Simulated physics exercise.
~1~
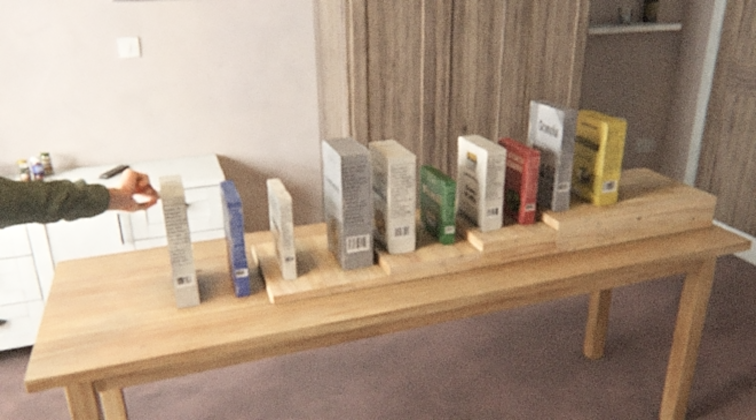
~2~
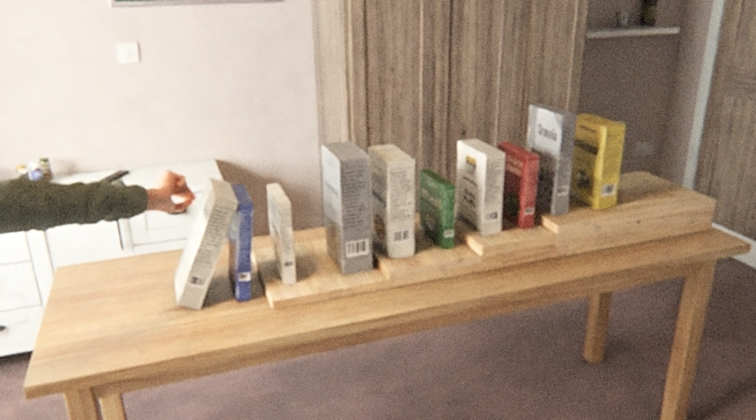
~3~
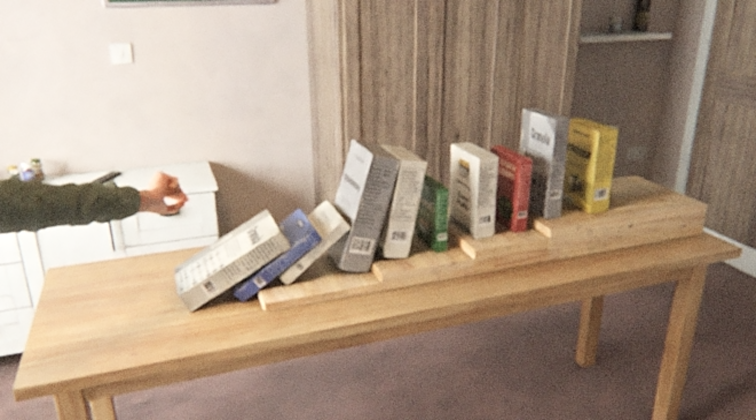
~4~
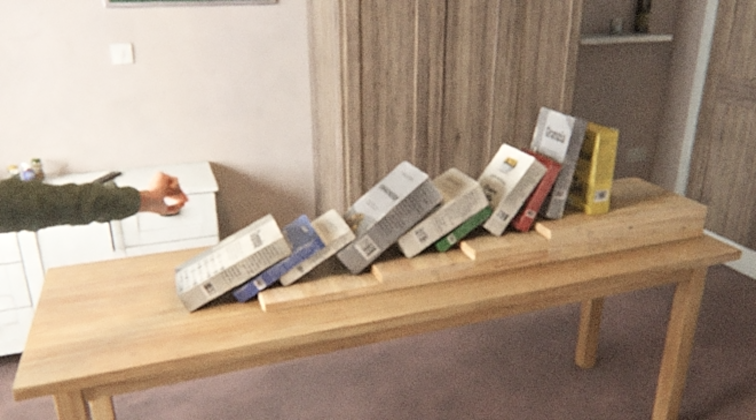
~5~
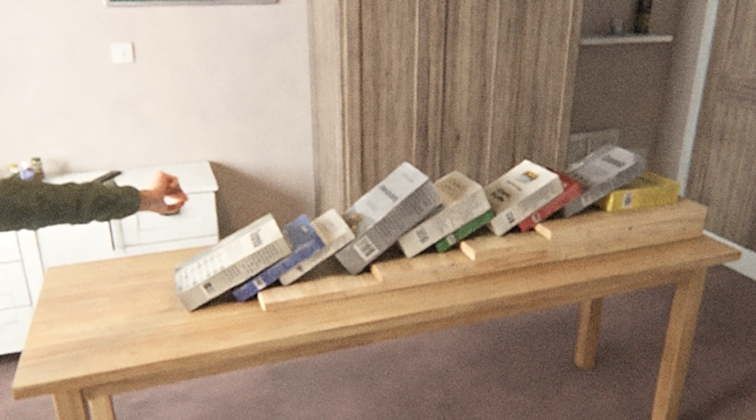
A hand tips the first box rightward, and the whole stepped row topples, yellow box last.
